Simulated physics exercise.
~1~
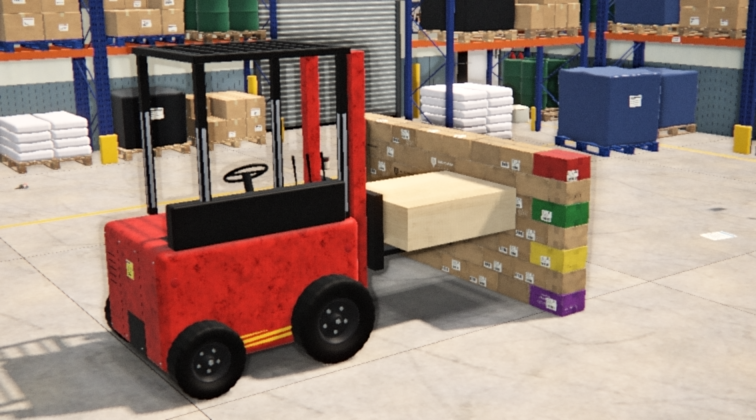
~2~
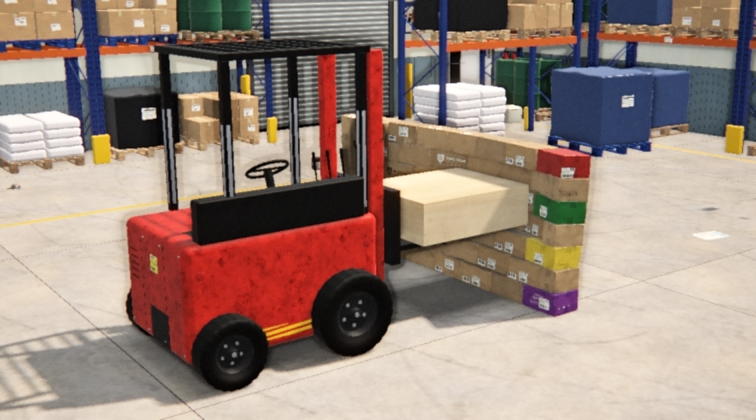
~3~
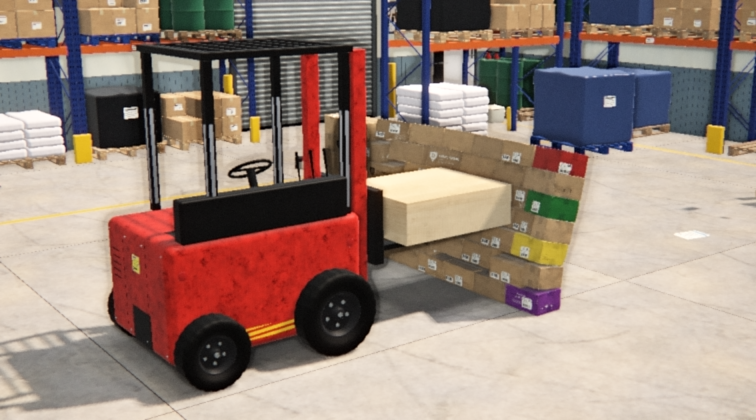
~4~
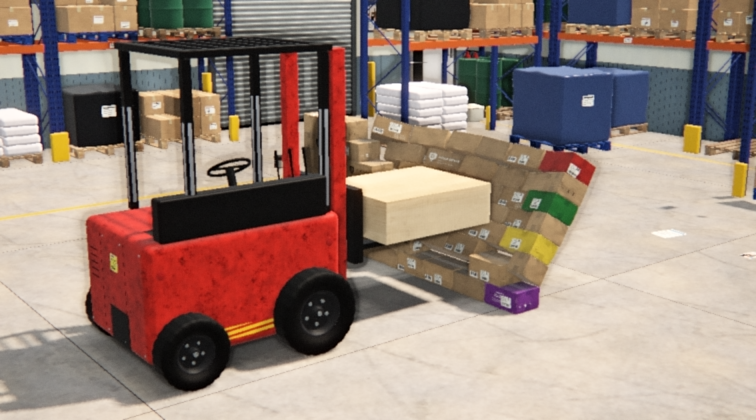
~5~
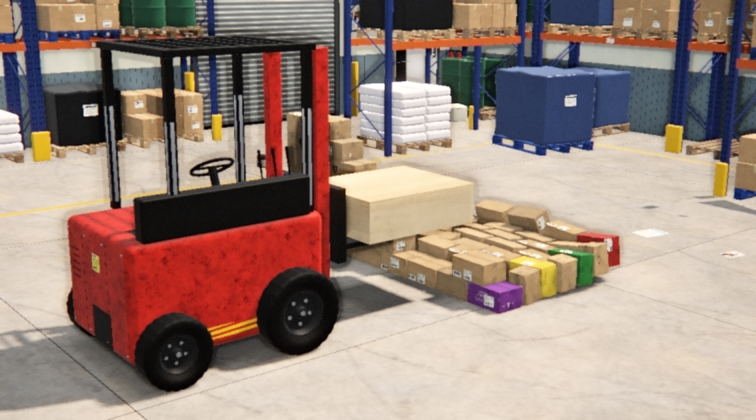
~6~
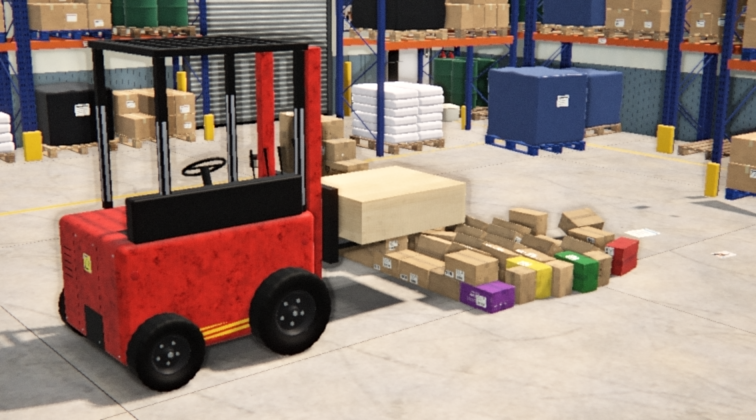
Red forklift pushing a pale case into a wall of brown boxes, its near end leaning and collapsing across the warehouse floor.
